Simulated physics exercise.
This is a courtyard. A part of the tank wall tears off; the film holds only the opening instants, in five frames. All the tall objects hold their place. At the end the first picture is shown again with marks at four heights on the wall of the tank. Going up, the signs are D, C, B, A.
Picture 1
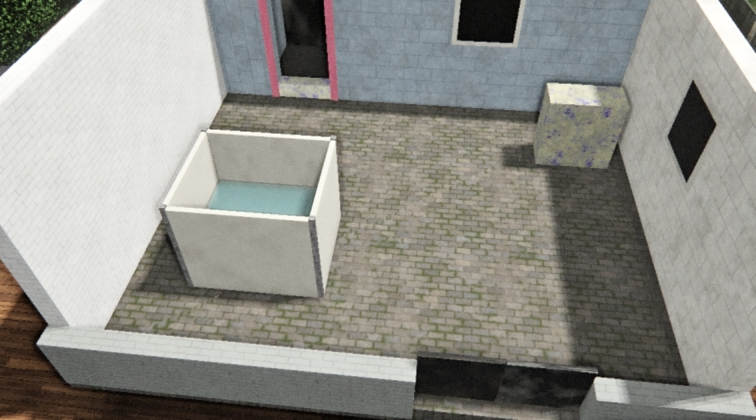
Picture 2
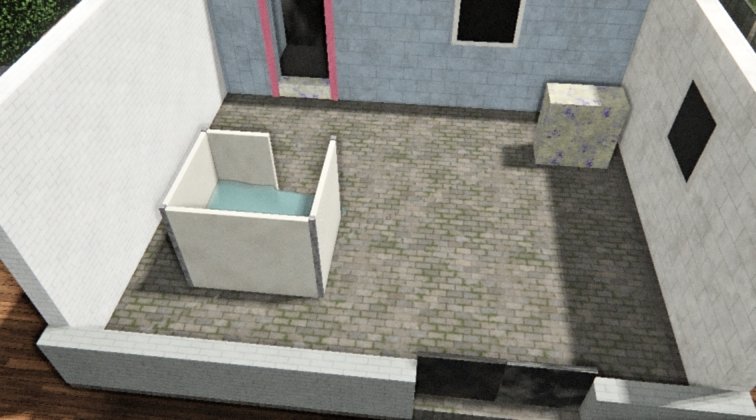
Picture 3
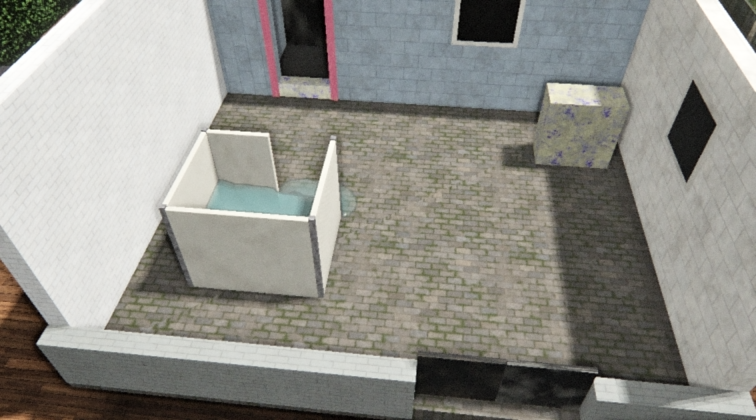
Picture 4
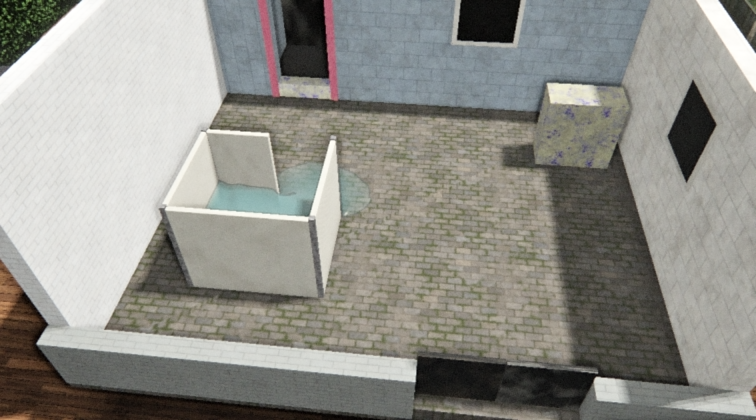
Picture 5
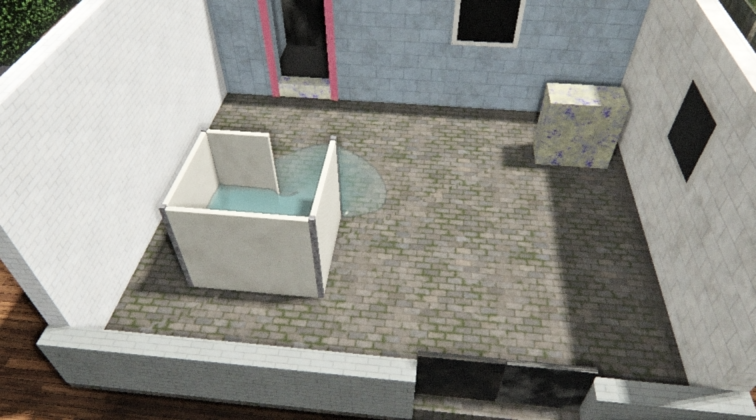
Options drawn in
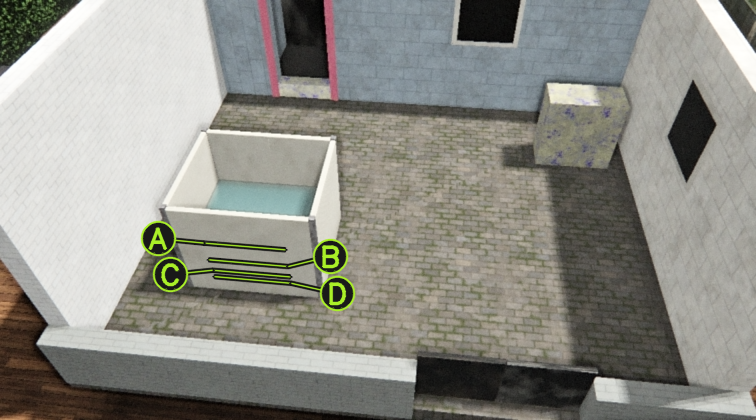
A white tank in a courtyard opens at its back corner, and water spreads across the paving.
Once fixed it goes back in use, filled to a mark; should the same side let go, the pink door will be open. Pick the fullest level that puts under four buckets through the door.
That is line A.
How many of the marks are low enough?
All of the four.
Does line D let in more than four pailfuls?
No.
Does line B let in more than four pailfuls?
No, not at all.
In lime, A at (244, 246); B at (248, 263); C at (251, 273); D at (252, 279); from the bottom up D, C, B, A.
With A, a splash gets over, under a bucket.
With B, nothing gets over.
With C, nothing gets over.
With D, nothing gets over.
